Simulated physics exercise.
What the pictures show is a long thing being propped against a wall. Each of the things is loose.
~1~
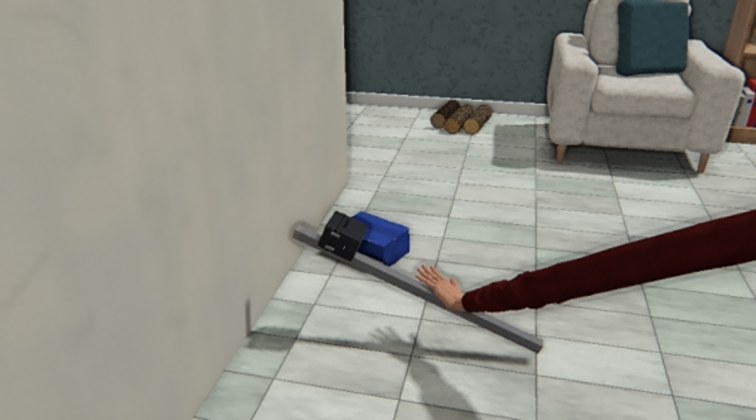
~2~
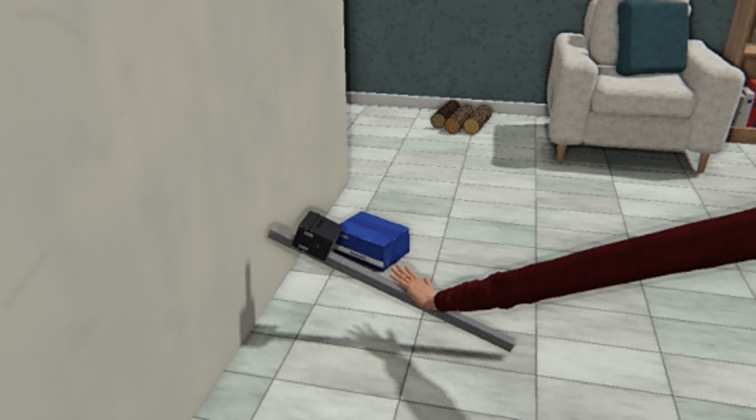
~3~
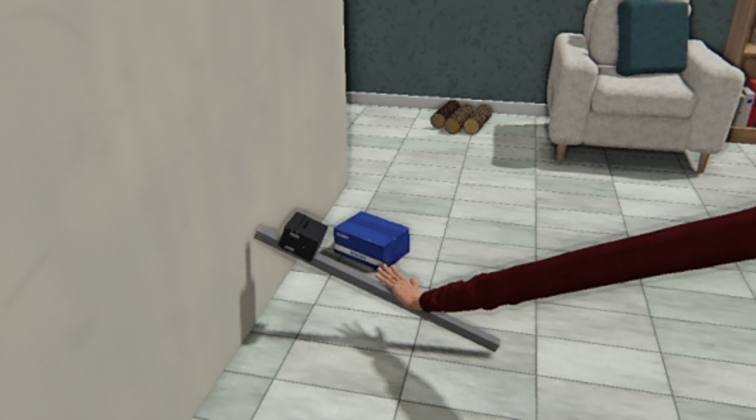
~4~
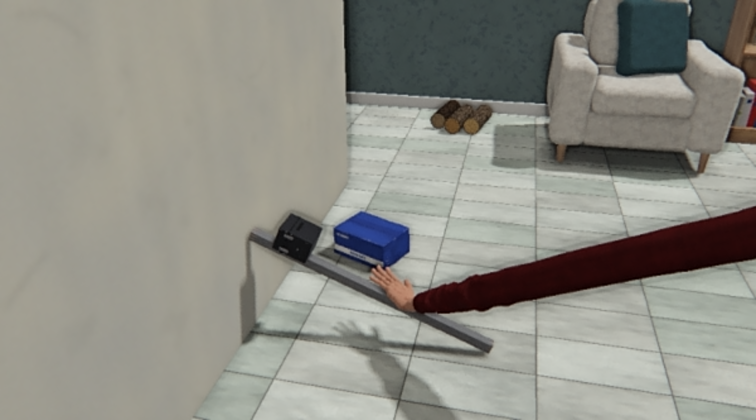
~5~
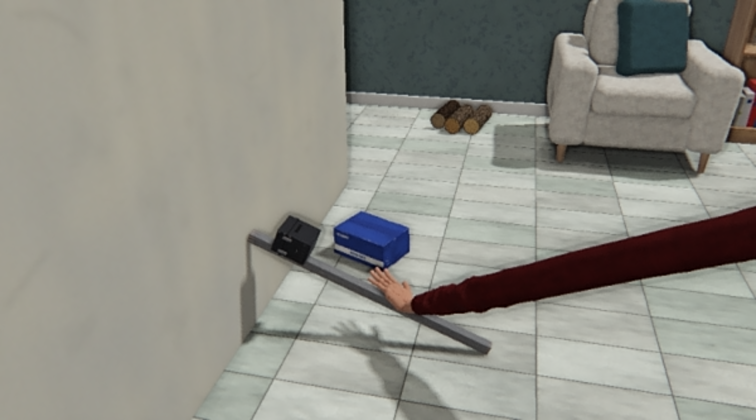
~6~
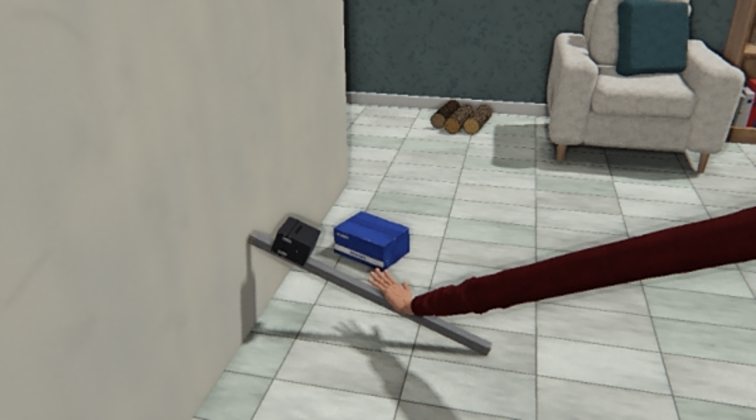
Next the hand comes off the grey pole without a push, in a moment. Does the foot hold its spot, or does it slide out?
Loses its footing.
Then, 0.30 s past the last view, grey pole 15° lower than it was left near (376, 321).
Then, 0.40 s past the last view, grey pole 22° lower than it was left near (378, 332).
Finally, moved from the start, grey pole; blue box still in place. Final places as the last picture's camera would see them, grey pole near (378, 333). The pole slips out.
